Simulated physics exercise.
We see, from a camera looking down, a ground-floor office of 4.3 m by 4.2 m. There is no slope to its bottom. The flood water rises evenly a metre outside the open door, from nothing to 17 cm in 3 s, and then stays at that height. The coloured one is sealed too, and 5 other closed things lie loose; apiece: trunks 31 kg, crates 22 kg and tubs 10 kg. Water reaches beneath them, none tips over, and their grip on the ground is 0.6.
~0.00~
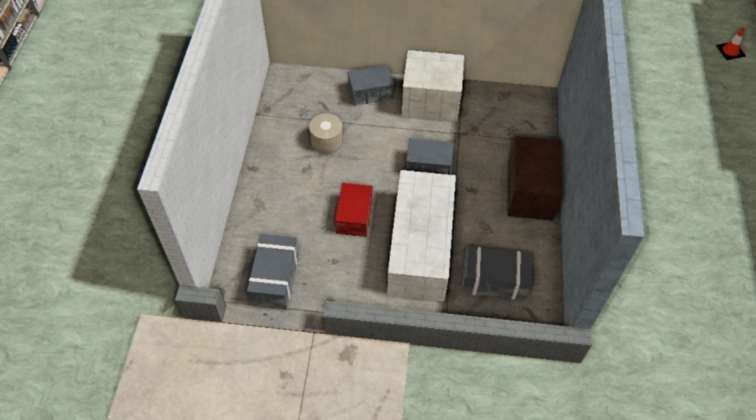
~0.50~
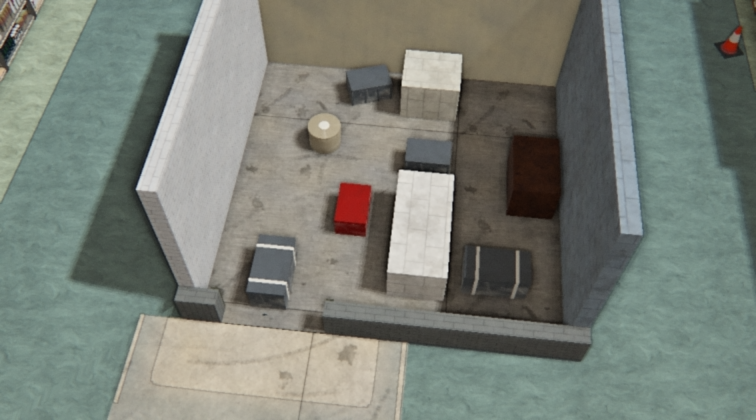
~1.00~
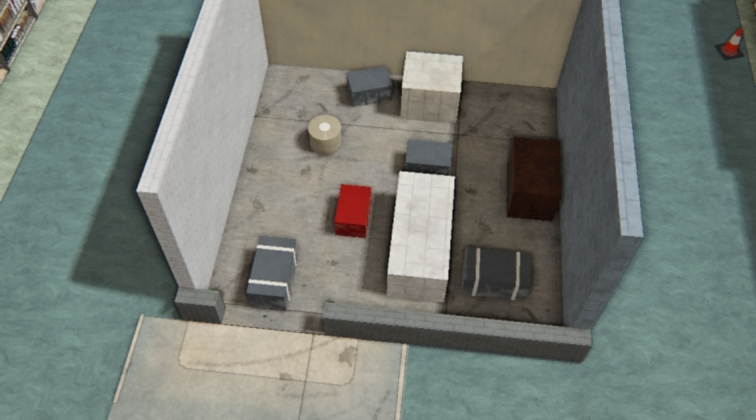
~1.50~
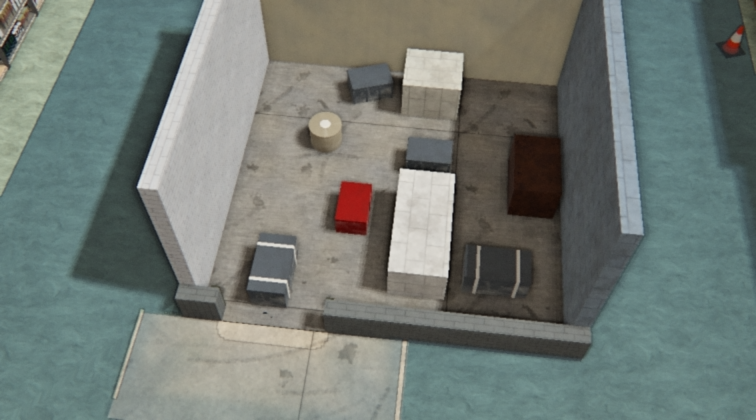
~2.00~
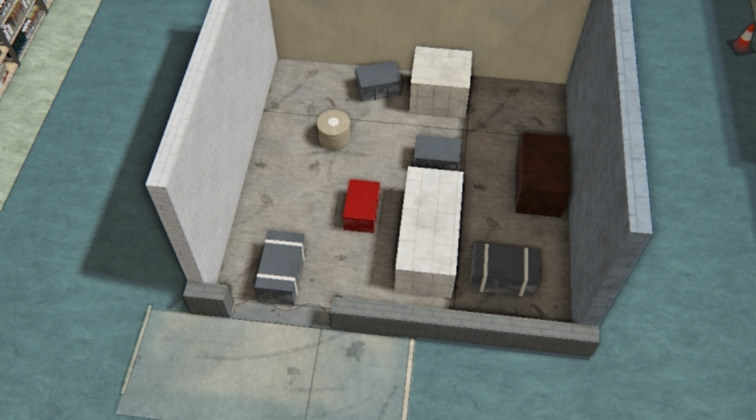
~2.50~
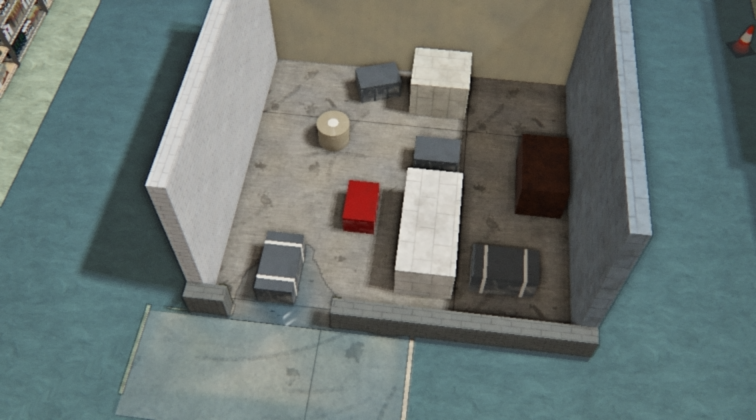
Water spreading over the green ground and paved slab around a walled room, then reaching its doorway, crates inside staying still.
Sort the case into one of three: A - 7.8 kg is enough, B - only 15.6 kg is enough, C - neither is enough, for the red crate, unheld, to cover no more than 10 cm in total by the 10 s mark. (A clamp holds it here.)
Case C.
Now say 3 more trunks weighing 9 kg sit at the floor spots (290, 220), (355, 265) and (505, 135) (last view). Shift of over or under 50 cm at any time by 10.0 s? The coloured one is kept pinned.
In turn: Beyond it, beyond it, within it.
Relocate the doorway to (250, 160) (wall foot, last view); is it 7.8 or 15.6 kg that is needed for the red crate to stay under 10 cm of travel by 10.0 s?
The answer is that neither mass suffices.
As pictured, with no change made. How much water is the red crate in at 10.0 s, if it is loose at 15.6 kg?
Around 7 cm.
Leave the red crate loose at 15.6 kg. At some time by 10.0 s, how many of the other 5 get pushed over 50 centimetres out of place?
By my count, 0.
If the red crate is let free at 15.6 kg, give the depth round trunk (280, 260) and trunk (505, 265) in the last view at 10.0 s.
First about 6 cm, second about 1 cm.
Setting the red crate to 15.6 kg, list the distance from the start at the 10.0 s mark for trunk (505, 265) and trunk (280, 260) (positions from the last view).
They sit 0 cm and 40 cm away, in the order given.
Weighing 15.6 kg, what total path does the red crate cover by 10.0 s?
Total path: Around 80 cm.
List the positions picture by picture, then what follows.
In the first picture, the red crate at (354, 203), on the bottom; water covers 0.0 m2; 0 of 6 have shifted.
In the second picture, the red crate at (353, 203), on the bottom; water covers 0.0 m2; 0 of 6 have shifted.
In the third picture, the red crate at (353, 204) rests on the ground; 0.0 m2 under water; 0 of 6 have shifted.
In the fourth picture, the red crate at (354, 201), on the bottom; 0.0 m2 under water; 0 of 6 have shifted.
In the fifth picture, the red crate at (362, 199), on the bottom; 0.0 m2 under water; 0 of 6 have shifted.
In the sixth picture, the red crate at (361, 200) rests on the ground; 0.4 m2 under water; 0 of 6 have shifted.
After 3.5 s the red crate would be 0 cm from its start with 7.8 kg and 0 cm from its start with 15.6 kg; 2 cm of water round it then.
After 4.5 s the red crate would be 21 cm from its start with 7.8 kg and 0 cm from its start with 15.6 kg; 5 cm of water round it then.
After 7.0 s the red crate would be 173 cm from its start with 7.8 kg and 15 cm from its start with 15.6 kg; 5 cm of water round it then.
After 10.0 s the red crate would be 169 cm from its start with 7.8 kg and 81 cm from its start with 15.6 kg; 7 cm of water round it then.
